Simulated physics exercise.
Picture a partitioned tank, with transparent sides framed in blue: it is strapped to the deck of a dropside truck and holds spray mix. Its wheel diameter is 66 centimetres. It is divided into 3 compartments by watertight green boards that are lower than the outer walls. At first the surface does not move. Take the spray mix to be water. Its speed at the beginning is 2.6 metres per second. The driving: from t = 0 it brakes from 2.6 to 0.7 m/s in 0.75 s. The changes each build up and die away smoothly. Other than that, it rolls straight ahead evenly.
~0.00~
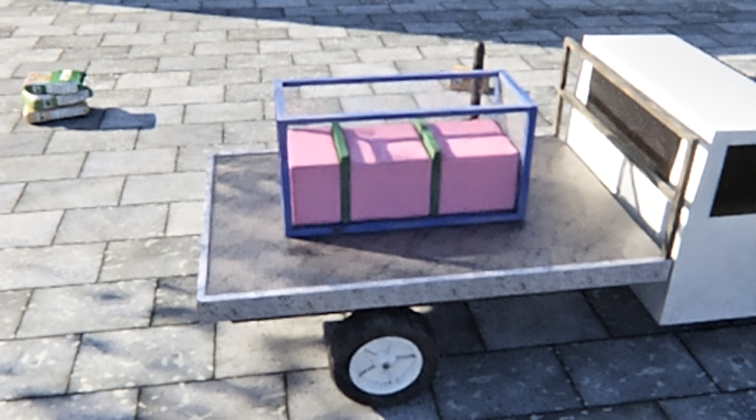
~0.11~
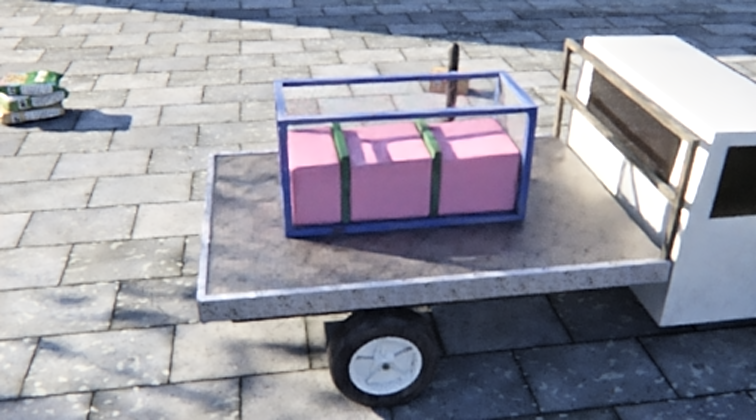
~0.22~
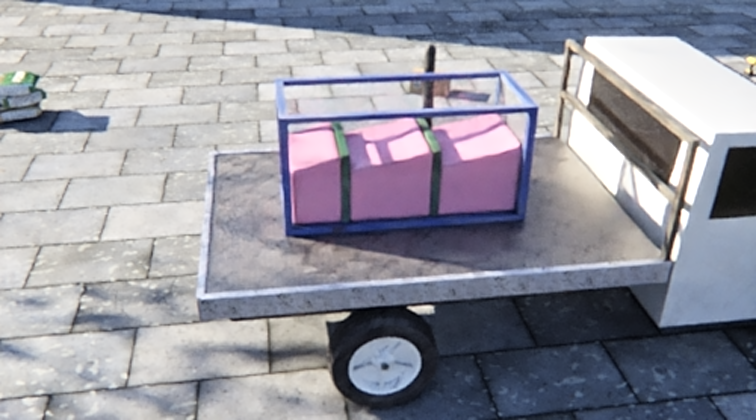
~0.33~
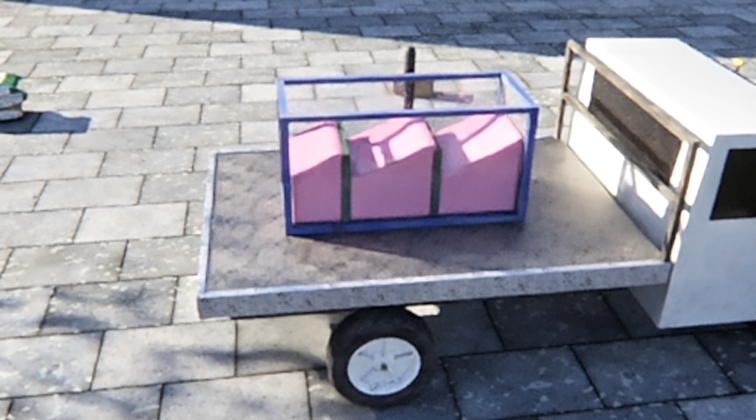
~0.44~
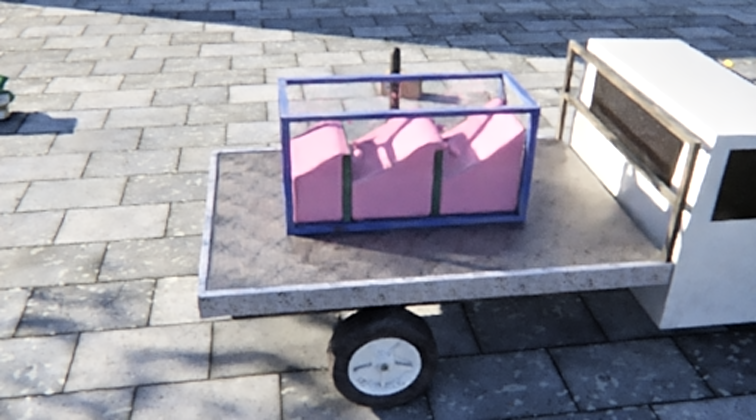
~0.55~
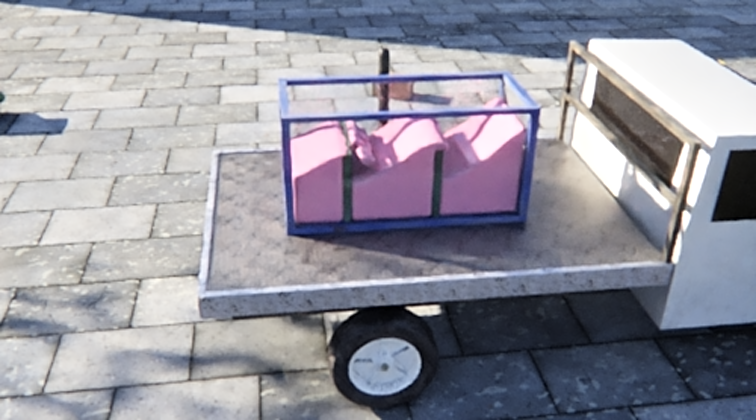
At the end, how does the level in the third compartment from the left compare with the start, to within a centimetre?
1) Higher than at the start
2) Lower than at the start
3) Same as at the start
Higher than at the start.
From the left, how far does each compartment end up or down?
In centimetres, left first: 1 down, 1 down and 2 up.
By 0.95 s the compartments hold 39, 38, 43 cm, left to right.
By 1.35 s the compartments hold 39, 38, 43 cm, left to right.
By 1.85 s the compartments hold 39, 38, 43 cm, left to right.
By 3.73 s the compartments hold 39, 39, 42 cm, left to right.
